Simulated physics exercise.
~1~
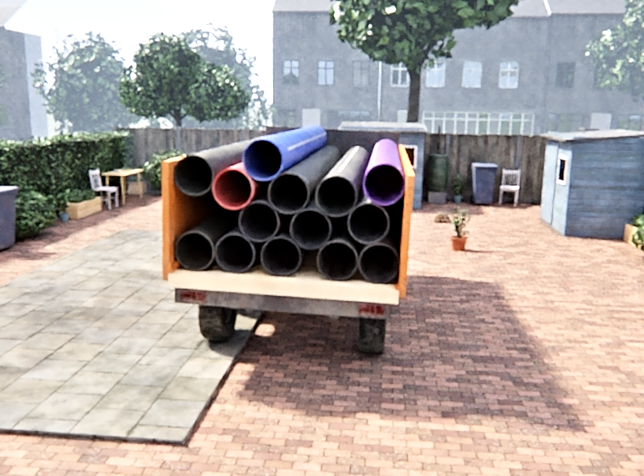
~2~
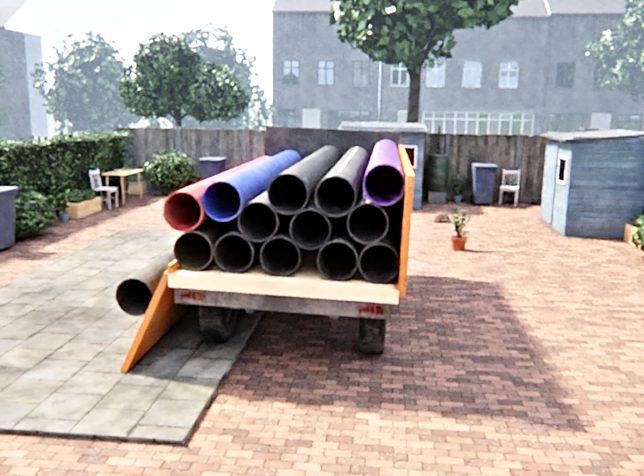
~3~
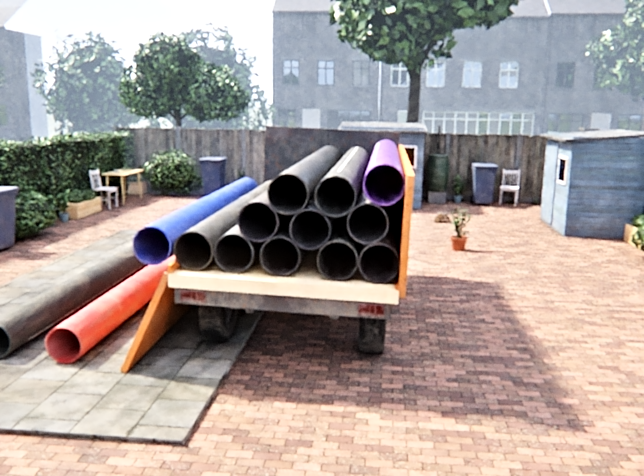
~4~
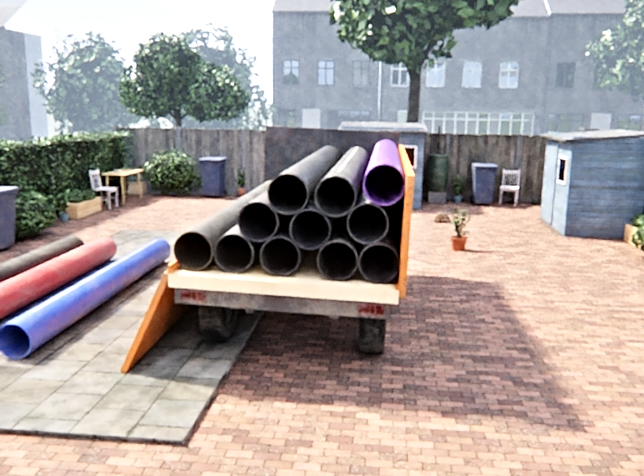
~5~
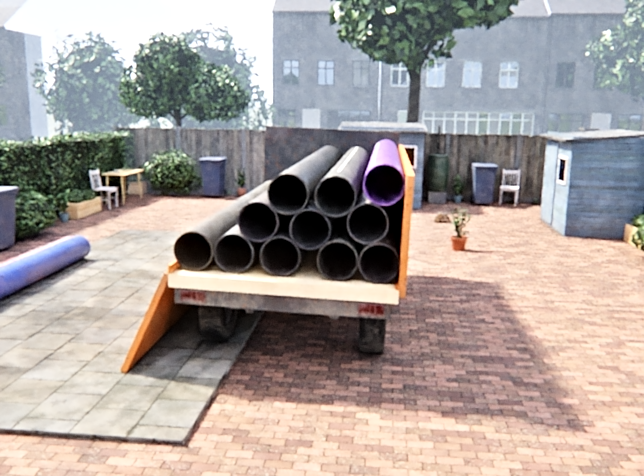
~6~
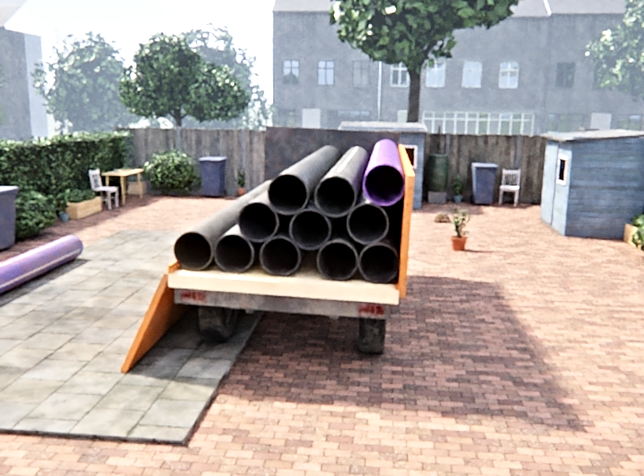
The left side panel of a parked trailer stacked with pipes drops open, and a black pipe, then a red one and a blue one, tumble off and roll away leftward across the paving, leaving the purple pipe and the remaining black ones stacked on the deck.
